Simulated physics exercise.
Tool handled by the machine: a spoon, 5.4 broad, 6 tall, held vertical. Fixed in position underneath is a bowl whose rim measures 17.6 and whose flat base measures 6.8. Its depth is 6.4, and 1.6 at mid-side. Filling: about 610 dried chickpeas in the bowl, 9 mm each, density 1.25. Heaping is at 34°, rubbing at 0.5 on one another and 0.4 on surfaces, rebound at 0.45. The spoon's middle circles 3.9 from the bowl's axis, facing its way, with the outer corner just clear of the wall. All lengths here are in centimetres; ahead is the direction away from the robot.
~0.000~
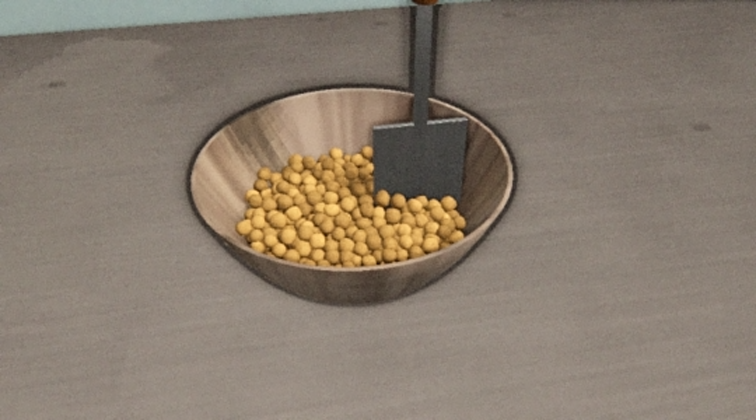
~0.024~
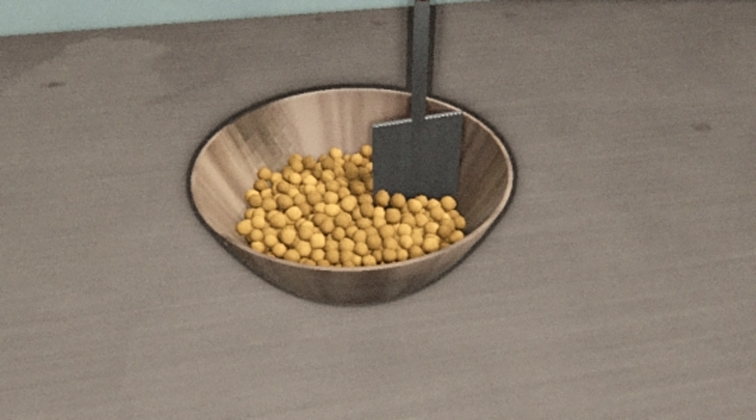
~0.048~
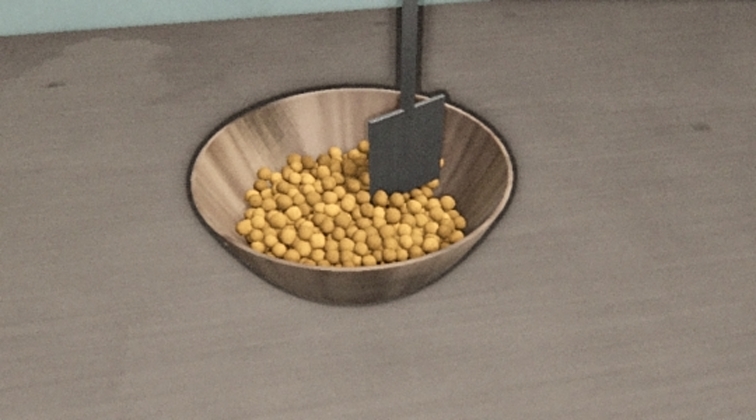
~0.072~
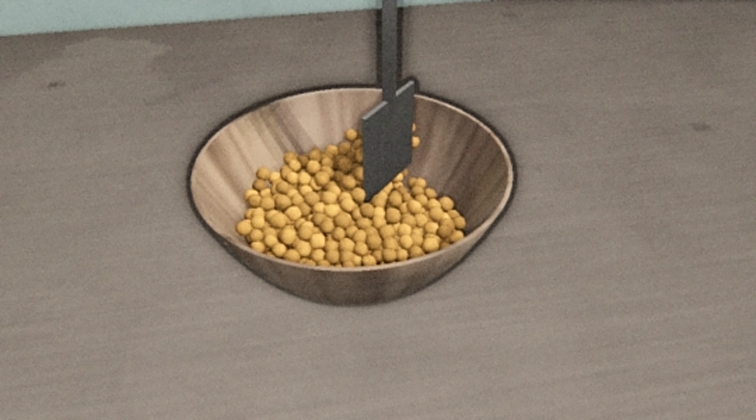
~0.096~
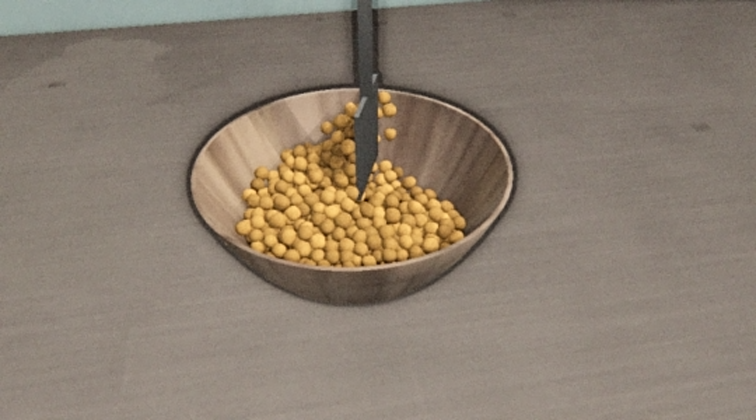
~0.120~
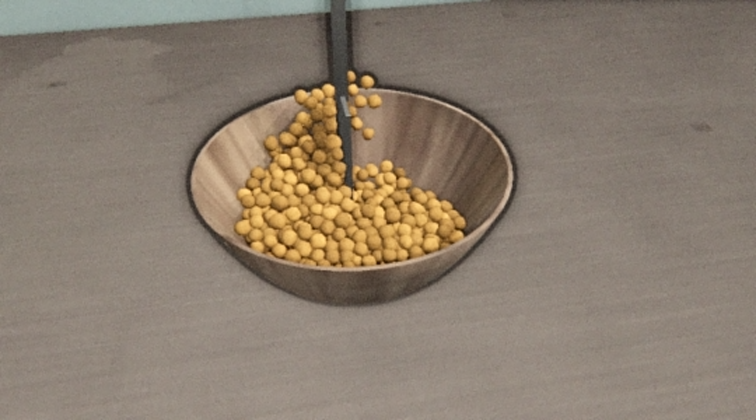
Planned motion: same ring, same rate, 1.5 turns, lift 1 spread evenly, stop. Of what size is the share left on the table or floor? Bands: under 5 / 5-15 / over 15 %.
Over 15 %.
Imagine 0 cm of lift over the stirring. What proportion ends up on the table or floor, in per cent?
My guess is close to 35 per cent.
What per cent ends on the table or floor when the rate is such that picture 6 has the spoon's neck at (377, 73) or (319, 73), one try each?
Near 10 in a hundred for the first and near 30 in a hundred for the second.
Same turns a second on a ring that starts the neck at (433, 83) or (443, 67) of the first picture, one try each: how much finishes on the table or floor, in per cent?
Near 5 and 0 in a hundred, one try each.
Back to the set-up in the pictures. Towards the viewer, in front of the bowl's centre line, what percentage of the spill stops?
Near 60 in a hundred.
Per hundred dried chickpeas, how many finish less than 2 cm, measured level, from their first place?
Roughly 50 percent of the load.
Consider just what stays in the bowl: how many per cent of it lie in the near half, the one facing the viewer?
Roughly 50 percent of it.
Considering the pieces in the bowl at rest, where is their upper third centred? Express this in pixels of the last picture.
The centre is near pixel (351, 210).
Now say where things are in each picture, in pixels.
In the first picture, spoon neck at (421, 99), 0° round; upper third of the load around (350, 210), from x 245 to 460, top at y 155; 606 in the bowl.
In the second picture, spoon neck at (419, 95), 7° round; upper third of the load around (351, 209), from x 245 to 460, top at y 150.
In the third picture, spoon neck at (408, 84), 25° round; upper third of the load around (352, 202), from x 245 to 460, top at y 145.
In the fourth picture, spoon neck at (389, 76), 47° round; upper third of the load around (348, 200), from x 245 to 460, top at y 120.
In the fifth picture, spoon neck at (366, 71), 68° round; upper third of the load around (340, 198), from x 245 to 460, top at y 95.
In the sixth picture, spoon neck at (341, 70), 90° round; upper third of the load around (320, 192), from x 240 to 460, top at y 75; 605 in the bowl, 1 in flight or on the tool.
By 0.31 s, 263° round, highest piece 11 above the table; 543 in the bowl, 22 on the table or floor, 41 in flight or on the tool.
By 0.50 s, 76° round, highest piece 8 above the table; 480 in the bowl, 95 on the table or floor, 31 in flight or on the tool.
By 0.80 s, 180° round, highest piece 5 above the table; 470 in the bowl, 136 on the table or floor.
By 1.50 s, 180° round, highest piece 5 above the table; 470 in the bowl, 136 on the table or floor.
Final count, 470 in the bowl, 136 on the table or floor. That is 22 % on the table or floor.
